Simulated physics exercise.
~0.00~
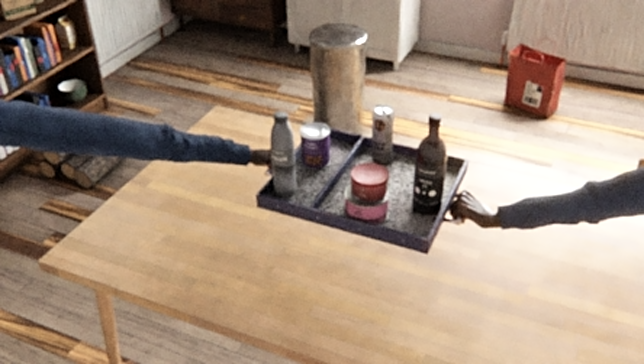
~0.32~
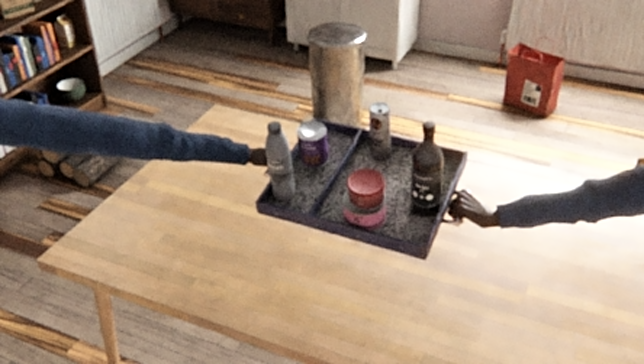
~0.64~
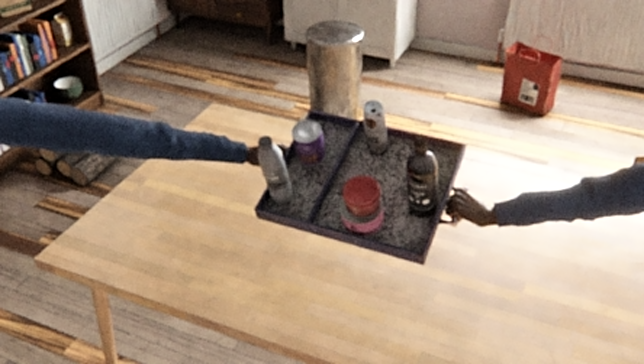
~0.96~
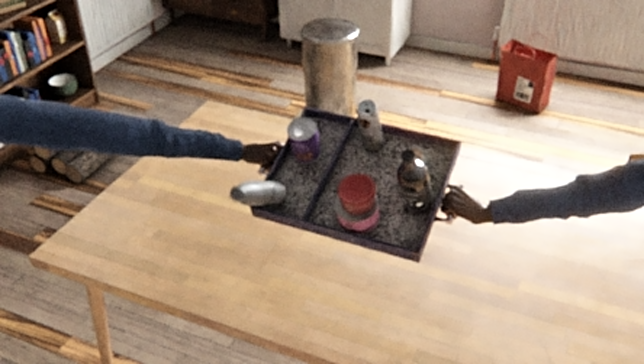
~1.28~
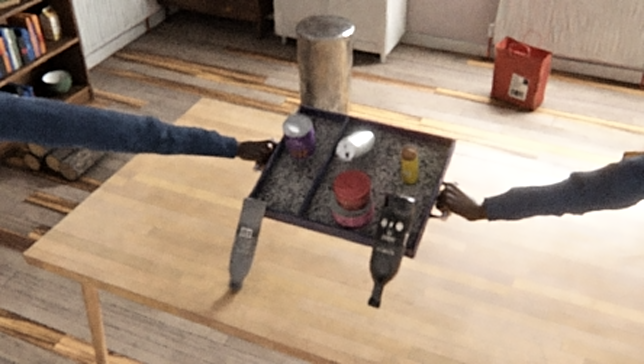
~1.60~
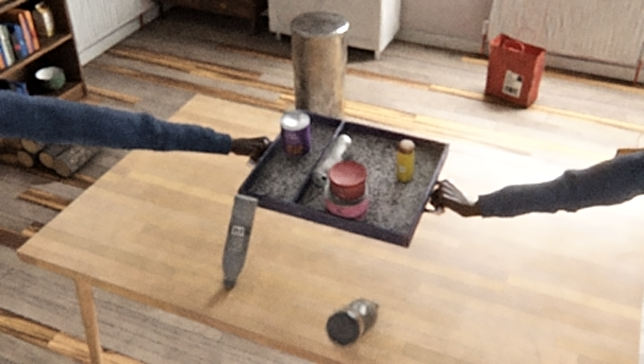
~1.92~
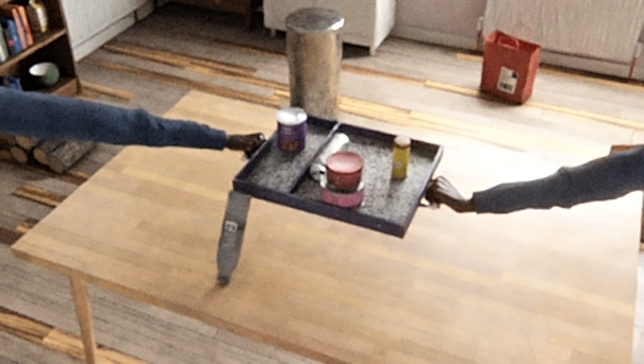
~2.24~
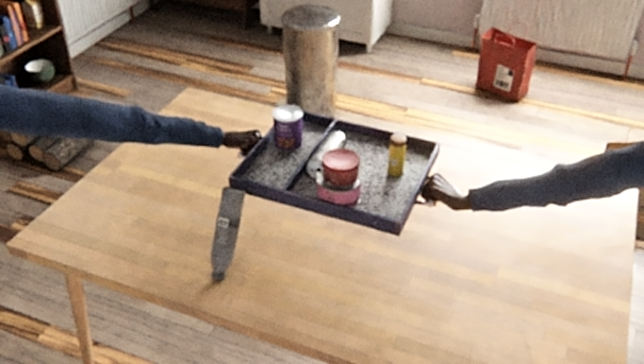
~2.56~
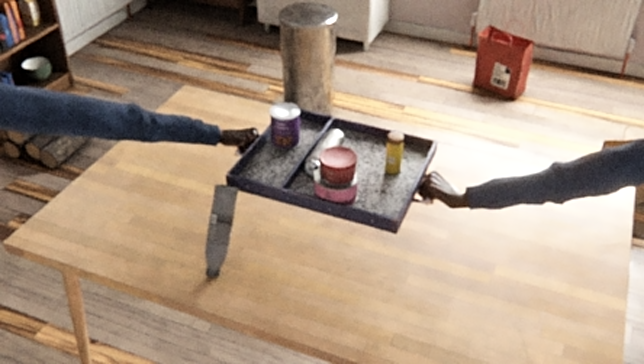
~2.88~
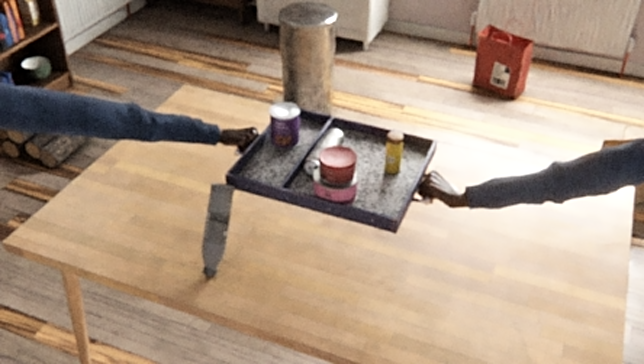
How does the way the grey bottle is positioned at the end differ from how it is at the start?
At the start the grey bottle stands upright on the left side of the tray. At the end it is upside down, off the tray and below its near left corner.
Two hands in blue sleeves hold a dark divided tray above a pale wooden table, seen from above, with a metal bin, bookshelf and red container behind. On it stand a grey bottle, a black bottle, a purple tin, a slim can and stacked red and pink tubs. The near edge dips, and the bottles lean and tumble off the front while the can falls onto its side. A small yellow shaker shows behind the black bottle's place. The tray levels, with tin, tubs and shaker upright, the can lying down and the grey bottle upside down below the tray.
